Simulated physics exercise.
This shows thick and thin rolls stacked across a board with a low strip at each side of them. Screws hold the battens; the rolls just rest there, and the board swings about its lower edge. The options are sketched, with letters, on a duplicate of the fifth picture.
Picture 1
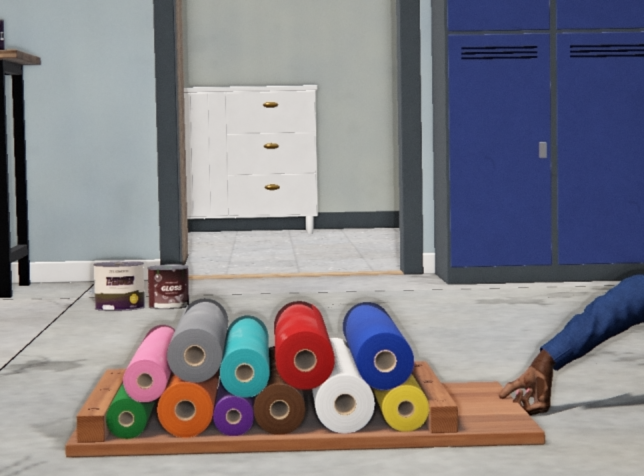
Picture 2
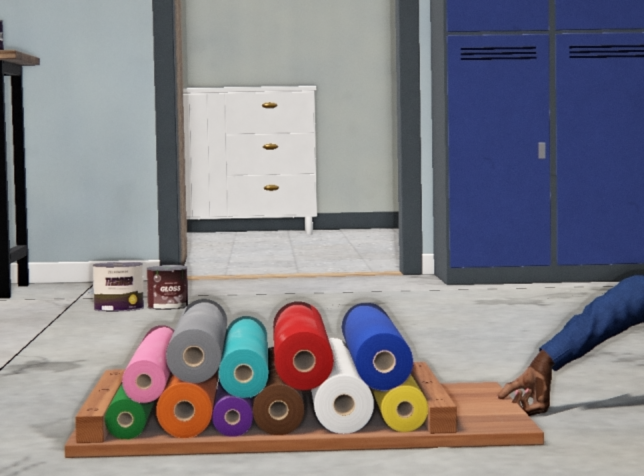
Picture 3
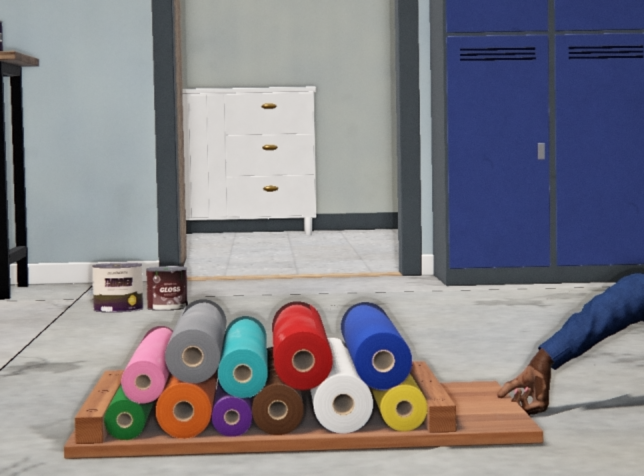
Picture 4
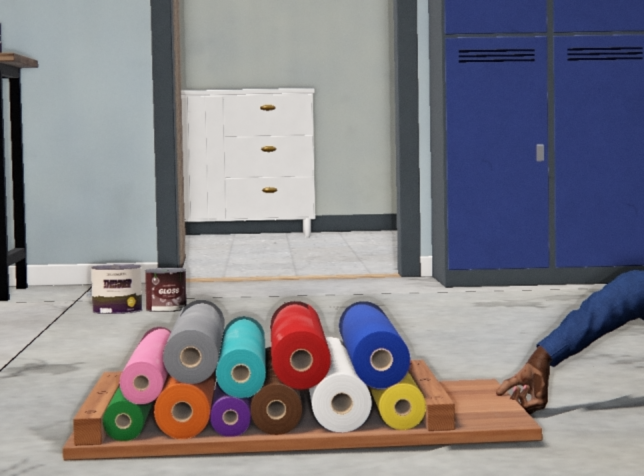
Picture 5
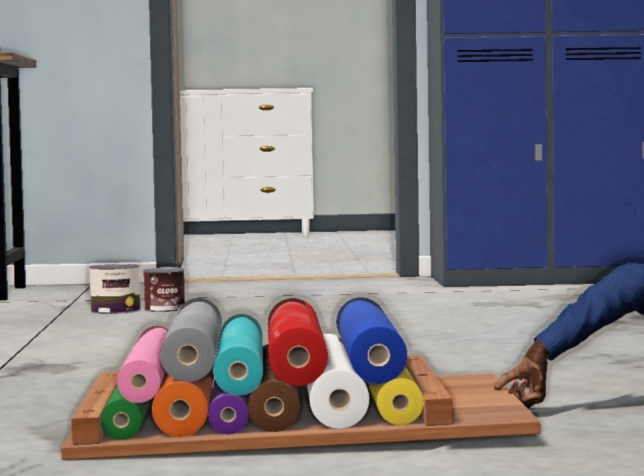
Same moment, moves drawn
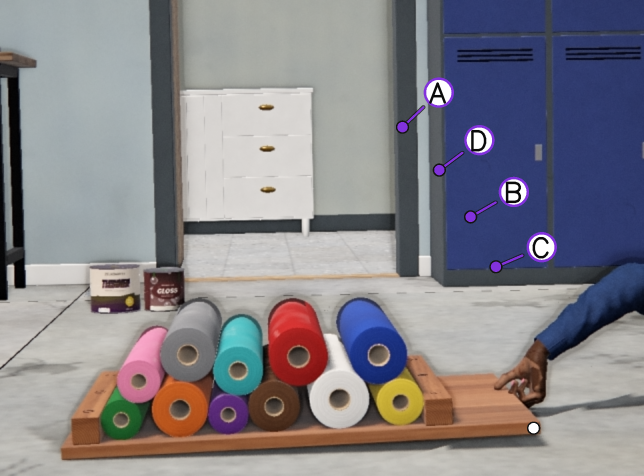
We see colourful rolls of different sizes stacked between low wooden strips on a board, while a hand in a blue sleeve rests at its right end; the rolls and board stay almost still, with barely any visible shift.
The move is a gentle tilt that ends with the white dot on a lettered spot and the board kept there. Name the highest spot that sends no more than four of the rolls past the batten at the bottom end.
No higher than D.
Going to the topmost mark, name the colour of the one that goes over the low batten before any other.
It is the pink one.
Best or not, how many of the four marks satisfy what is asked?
The number is three.
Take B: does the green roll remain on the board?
Yes, with B.
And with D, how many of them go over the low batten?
At D the number is two.
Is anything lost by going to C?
Yes, at C.
On the marked copy, A at (402, 127); B at (470, 217); C at (496, 267); D at (439, 170); the white dot at (534, 428).
Following D. Soon after the start, board at 20°.
Later, board at 36°.
In the end, board at 36°, two over the low batten (pink, grey).
As for the rest, A five over the low batten; B two over the low batten (pink, grey); C two over the low batten (pink, grey).
